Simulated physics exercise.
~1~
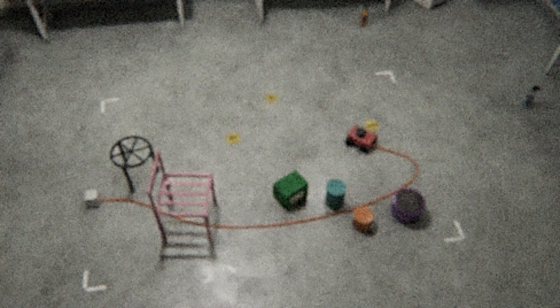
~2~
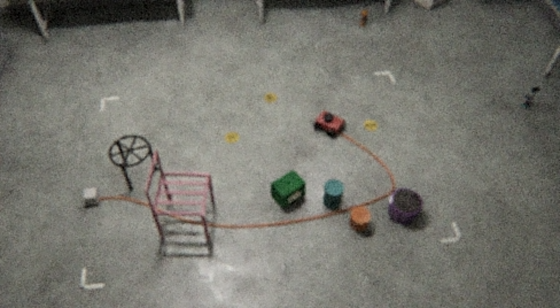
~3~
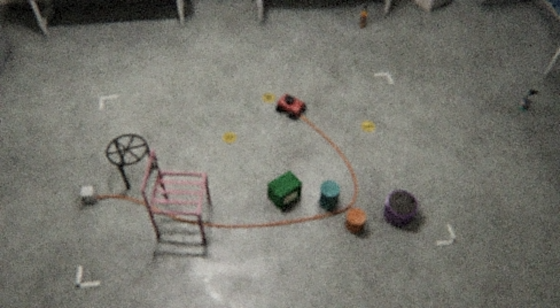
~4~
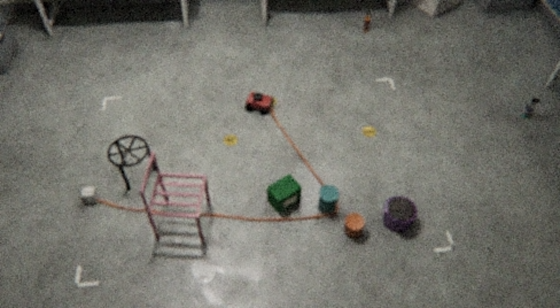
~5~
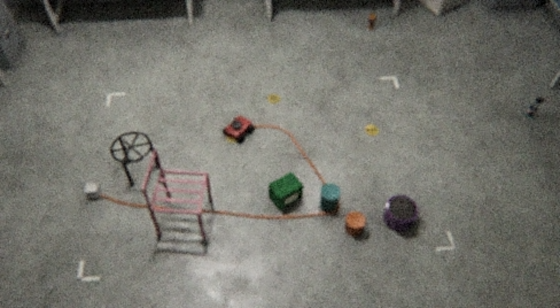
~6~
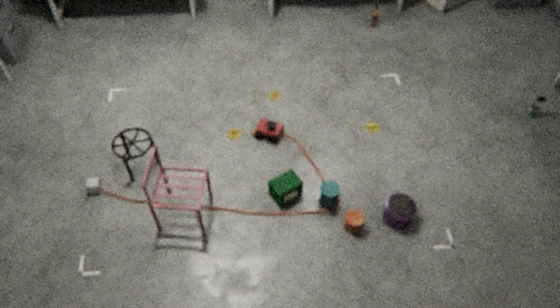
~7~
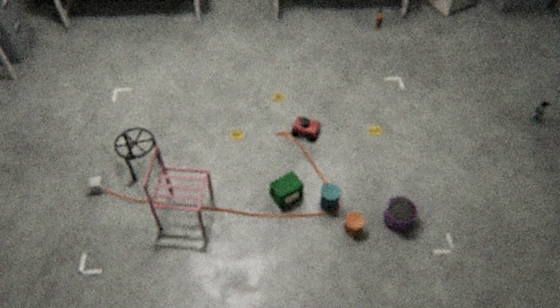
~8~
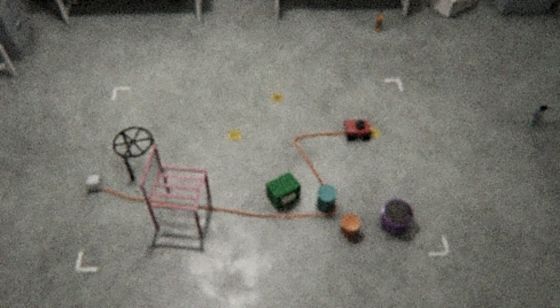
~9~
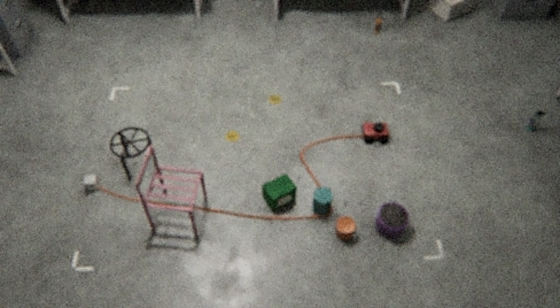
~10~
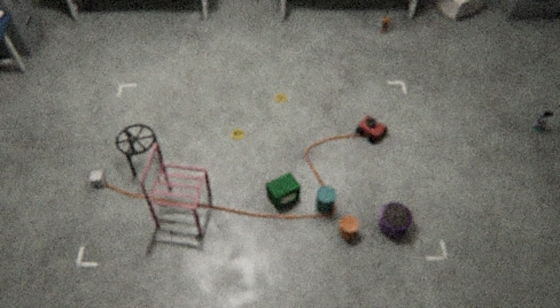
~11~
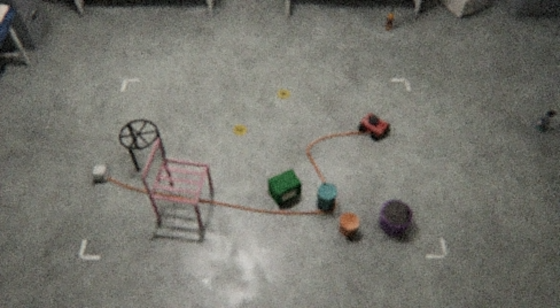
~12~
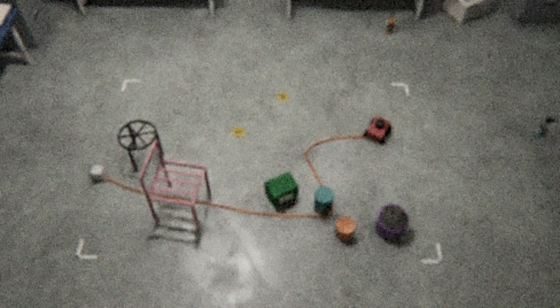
A pink chair stood among a black stool, a green box, a bucket, a bin and a pot as a small red cart towed an orange lead leftward, then curved back right and stopped, leaving the lead bent around the unmoved teal bucket.
